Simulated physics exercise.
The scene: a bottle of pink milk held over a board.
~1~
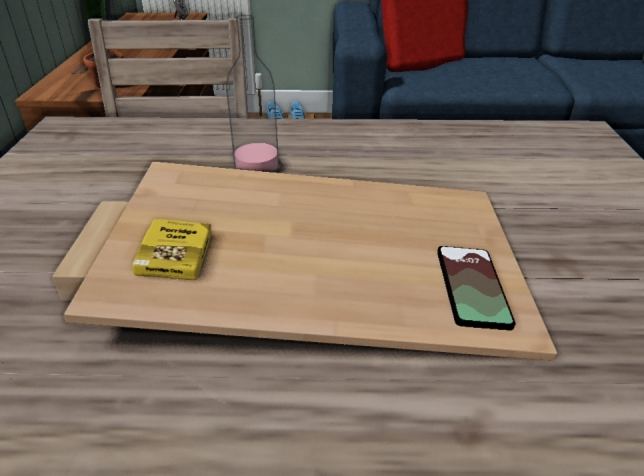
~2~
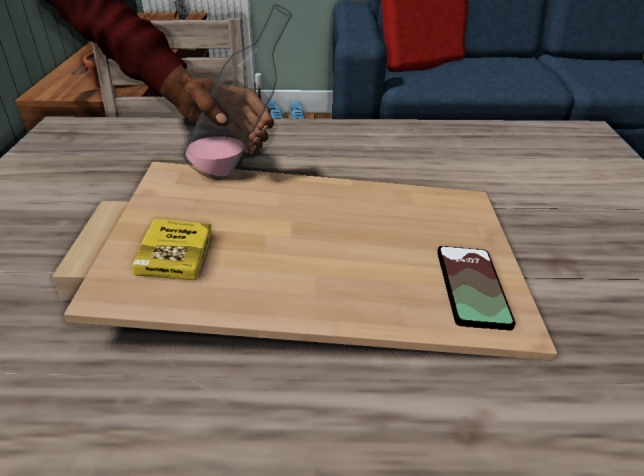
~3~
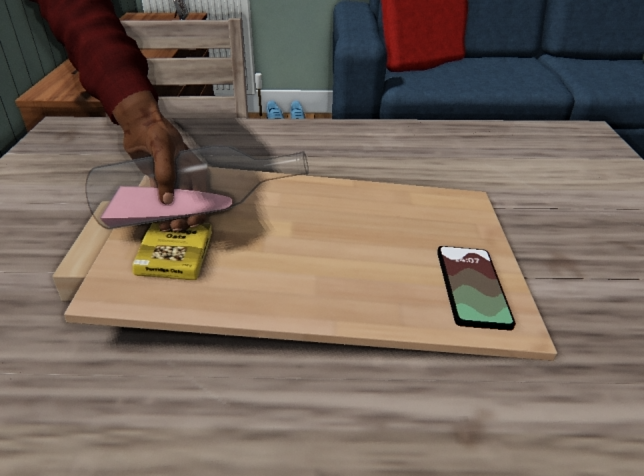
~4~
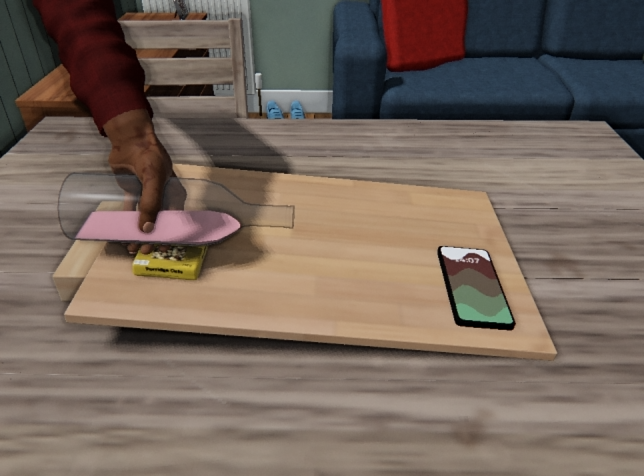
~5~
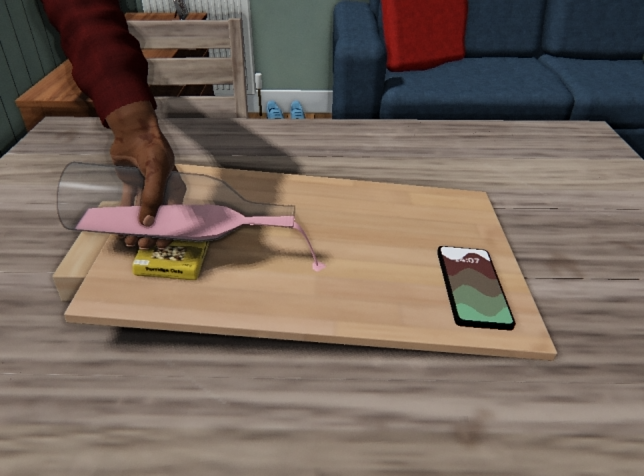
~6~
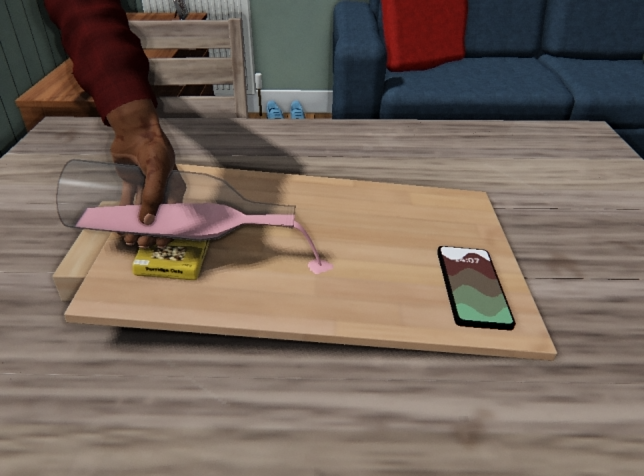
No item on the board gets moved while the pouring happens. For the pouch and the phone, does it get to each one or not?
Pouch: Stays dry; phone: Gets wet.
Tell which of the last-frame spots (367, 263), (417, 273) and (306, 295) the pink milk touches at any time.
Well, the first one is gotten to, the second one is gotten to, and the last one is left alone.
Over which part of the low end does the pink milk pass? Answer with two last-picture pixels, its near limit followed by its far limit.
Near point (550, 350), far point (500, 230).
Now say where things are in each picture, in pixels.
In the first frame, the board slopes down to the right; bottle (251, 97) nearly empty; pouch (174, 249); phone (473, 285).
In the second frame, bottle (243, 91) tipped 30° with all of its load; pouch (174, 249).
In the third frame, bottle (205, 180) tipped 80° with all of its load; phone (473, 285).
In the fourth frame, the board slopes down to the right; bottle (187, 211) tipped 95° with all of its load; pouch (174, 249).
In the fifth frame, the first of it lands; bottle (187, 207) tipped 95° with all of its load; phone (473, 285).
In the sixth frame, the first of it lands; bottle (187, 205) tipped 95° with all of its load; pouch (174, 249); phone (473, 285).
Soon after, it runs down to the right; the pouch is dry; the phone is wet.
Later, it runs down to the right and off the end; the pouch is dry; the phone is wet.
In the end, it runs down to the right and off the end; the pouch is dry; the phone is wet.
